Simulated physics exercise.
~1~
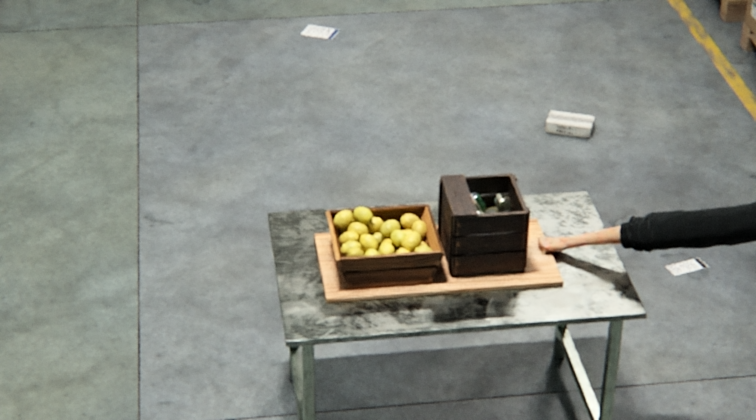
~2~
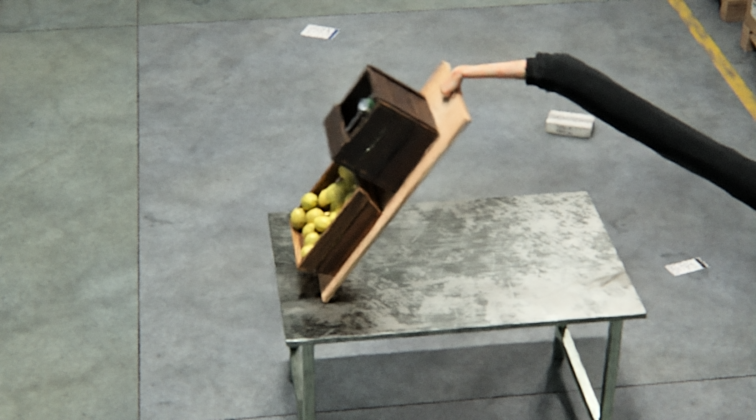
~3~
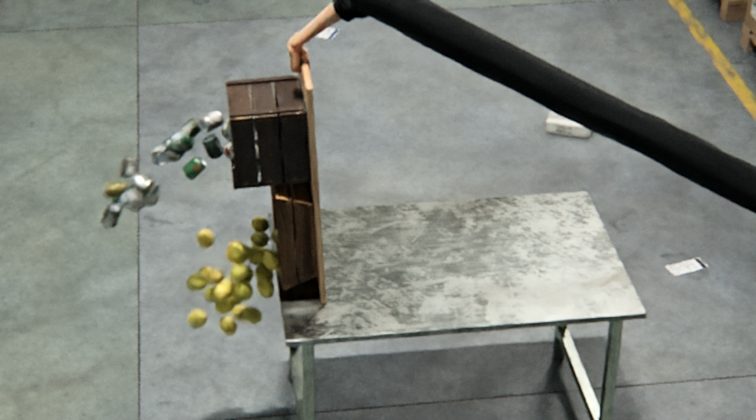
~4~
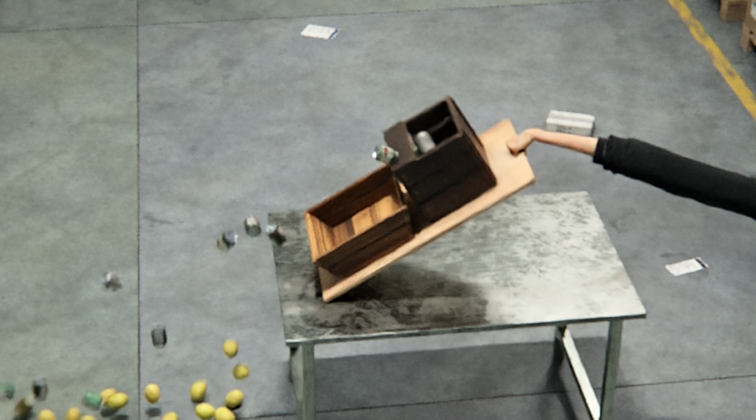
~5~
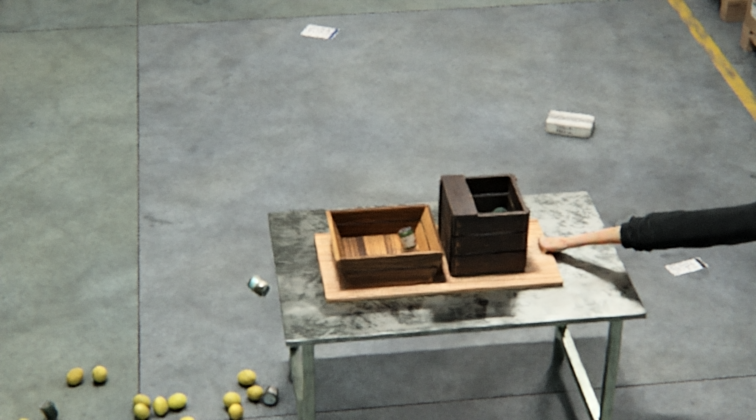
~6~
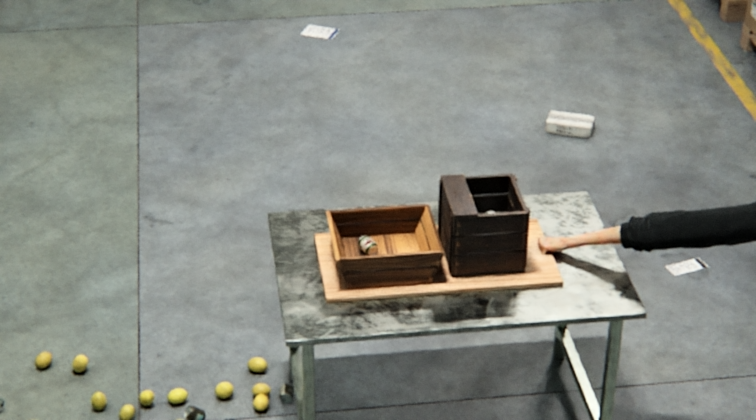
A hand levered up the right end of a board until its two totes tipped steeply left, spilling lemons and small cans, then lowered it flat, leaving lemons scattered on the floor and a stray can in the otherwise empty wooden tote.
